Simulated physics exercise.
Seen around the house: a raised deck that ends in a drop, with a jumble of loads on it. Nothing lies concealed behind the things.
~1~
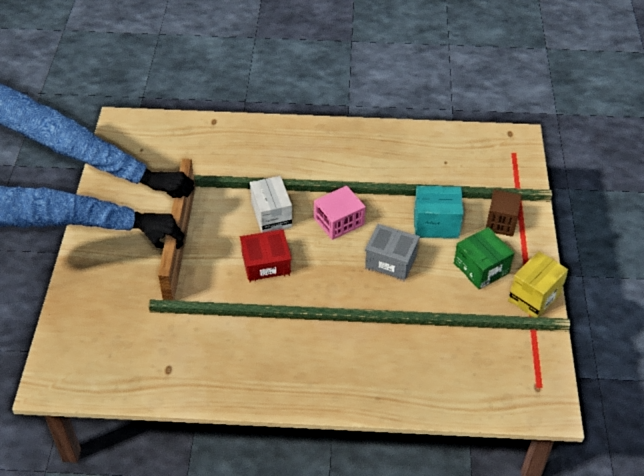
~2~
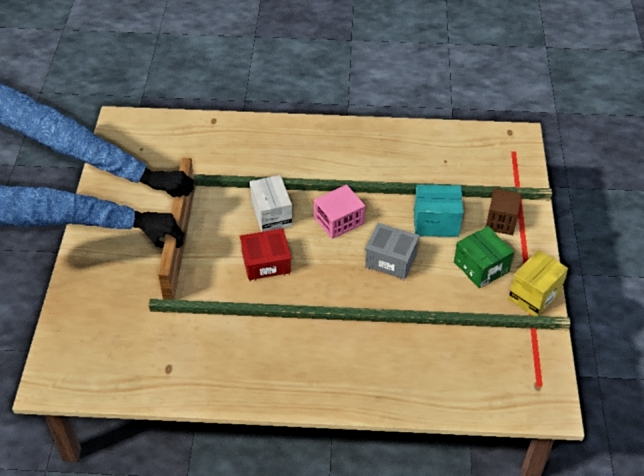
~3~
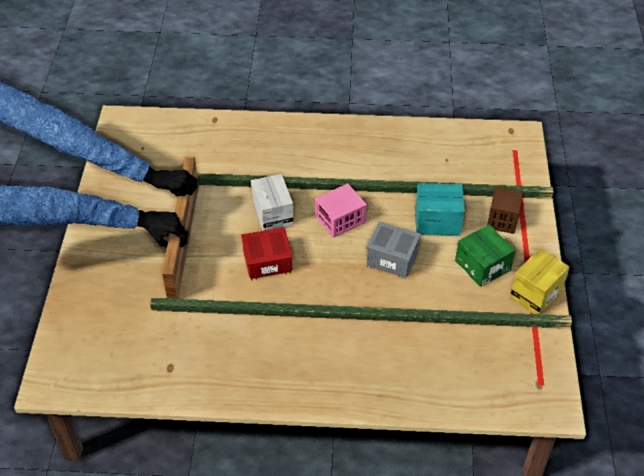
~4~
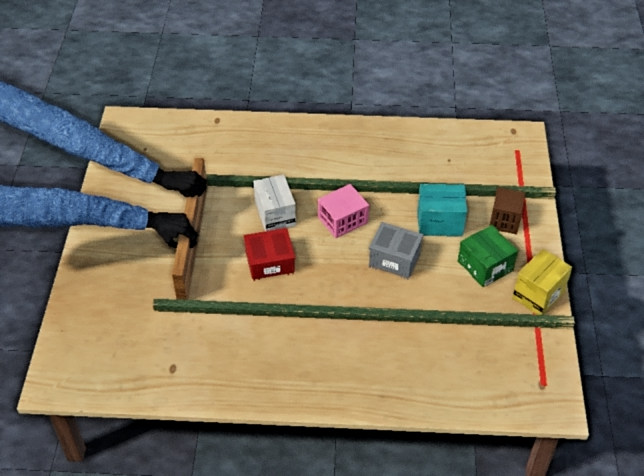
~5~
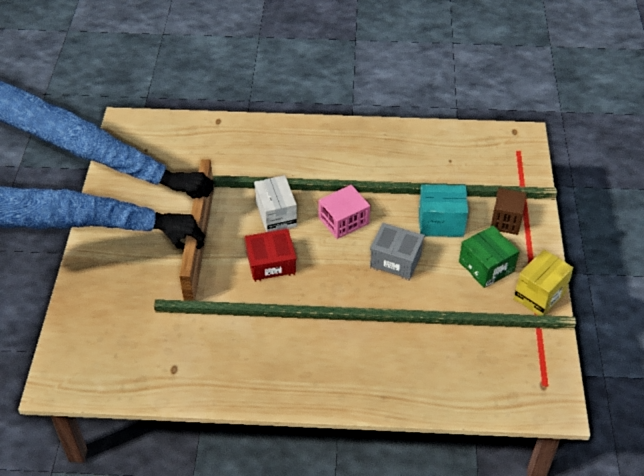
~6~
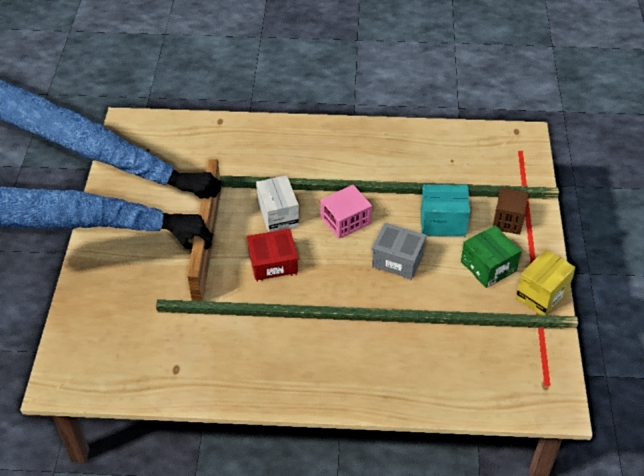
Two arms in blue sleeves and black gloves reach in from the left over a pale wooden table on a dark tiled floor, seen from above. They hold a brown plank upright between two green strips, with white, pink, red, grey, turquoise, green, brown and yellow boxes spread rightward towards a red line. The hands slide the plank slowly a short way right, not touching the boxes, while the view drifts very slightly.
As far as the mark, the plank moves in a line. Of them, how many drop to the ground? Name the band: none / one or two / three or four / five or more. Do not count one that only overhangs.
Band: Five or more.
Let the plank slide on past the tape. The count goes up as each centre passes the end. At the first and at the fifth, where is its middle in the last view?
At (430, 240) for the first, at (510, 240) for the fifth.
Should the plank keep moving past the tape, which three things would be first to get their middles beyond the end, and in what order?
It goes the brown crate, after that the green parcel, and finally the turquoise parcel.
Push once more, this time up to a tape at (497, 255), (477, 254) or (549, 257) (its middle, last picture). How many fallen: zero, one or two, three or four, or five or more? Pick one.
The falls would be either three or four; three to four; five or over.
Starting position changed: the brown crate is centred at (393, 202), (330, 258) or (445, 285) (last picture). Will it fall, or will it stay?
Results in order: Over the edge; over the edge; not lost.
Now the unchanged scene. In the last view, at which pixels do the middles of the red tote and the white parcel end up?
The red tote comes to rest close to (558, 262), while the white parcel rests close to (547, 217).
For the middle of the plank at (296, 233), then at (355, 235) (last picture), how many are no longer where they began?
So far 3, and 5 at the second.
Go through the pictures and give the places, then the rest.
In the first frame, yellow parcel (538, 285); brown crate (503, 213); green parcel (483, 258); plank (178, 229); tape (526, 259).
In the second frame, brown crate (503, 212); white parcel (271, 204).
In the third frame, green parcel (485, 256); grey tote (393, 250).
In the fourth frame, yellow parcel (542, 283); red tote (270, 254).
In the fifth frame, brown crate (508, 211); turquoise parcel (443, 211).
In the sixth frame, yellow parcel (545, 283); brown crate (510, 211); green parcel (491, 256); plank (205, 229); tape (533, 256).
A little later, none off yet; yellow parcel at rest near (545, 283); brown crate at rest near (510, 211); green parcel at rest near (491, 256).
Next, none off yet; yellow parcel shifted a little near (553, 286); brown crate shifted about its own width near (552, 212); green parcel shifted about its own width near (542, 256).
When it is over, the number that fall off is five or more; down, pink crate, grey tote, turquoise parcel, green parcel and brown crate.
